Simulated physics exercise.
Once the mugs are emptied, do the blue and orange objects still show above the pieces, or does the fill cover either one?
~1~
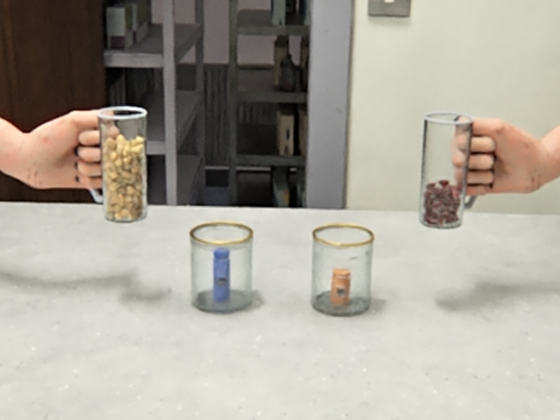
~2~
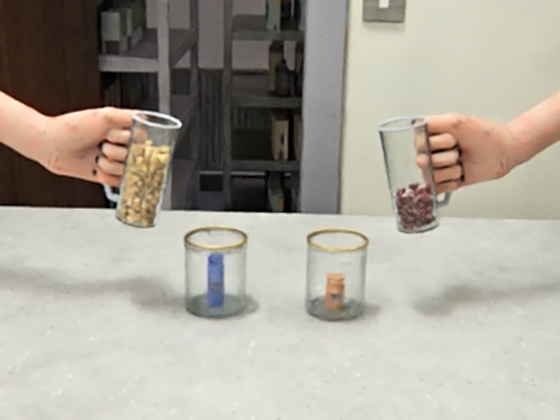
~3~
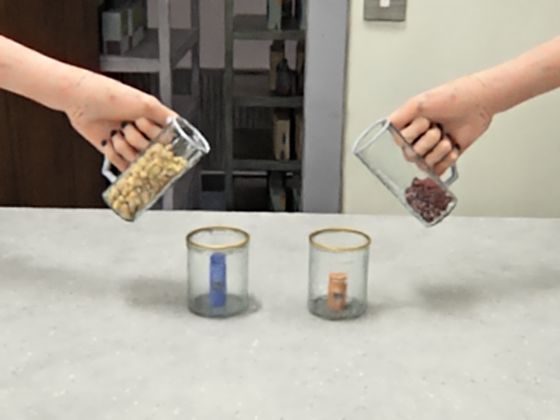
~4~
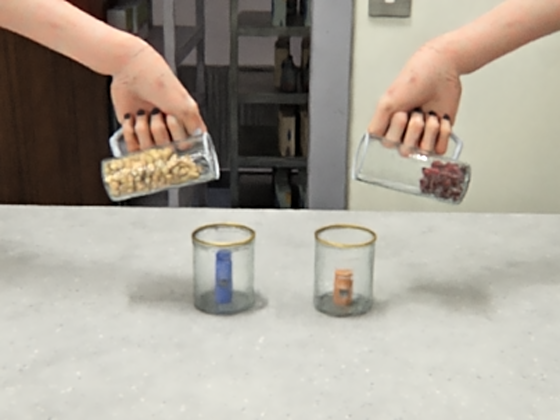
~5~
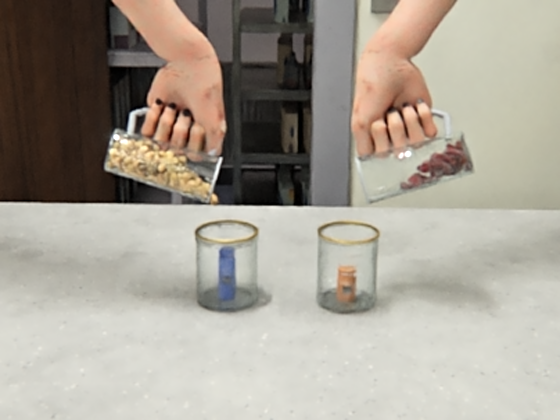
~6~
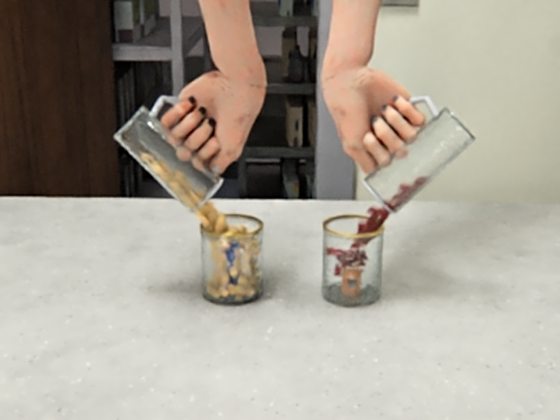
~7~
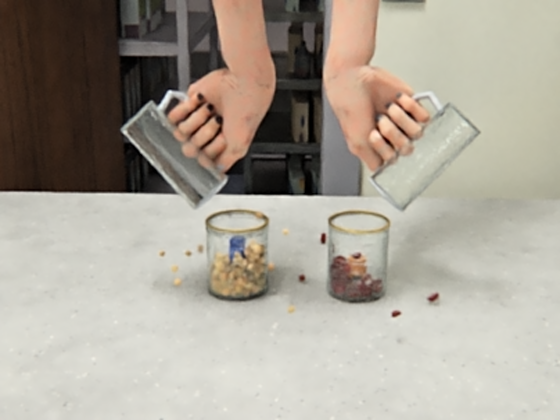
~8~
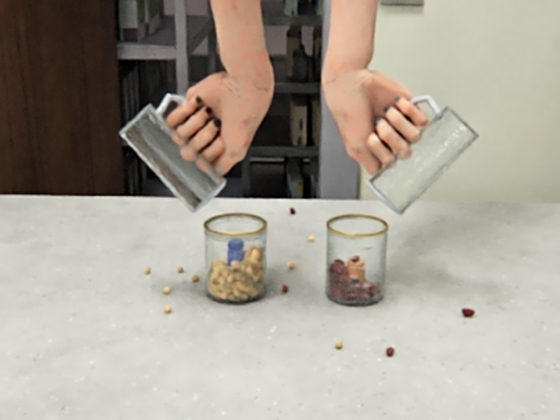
Both objects still show above the fill. The blue one on the left and the orange one on the right each keep their tops uncovered.
Two hands tip mugs of tan and red pieces into glasses, leaving both small objects showing.
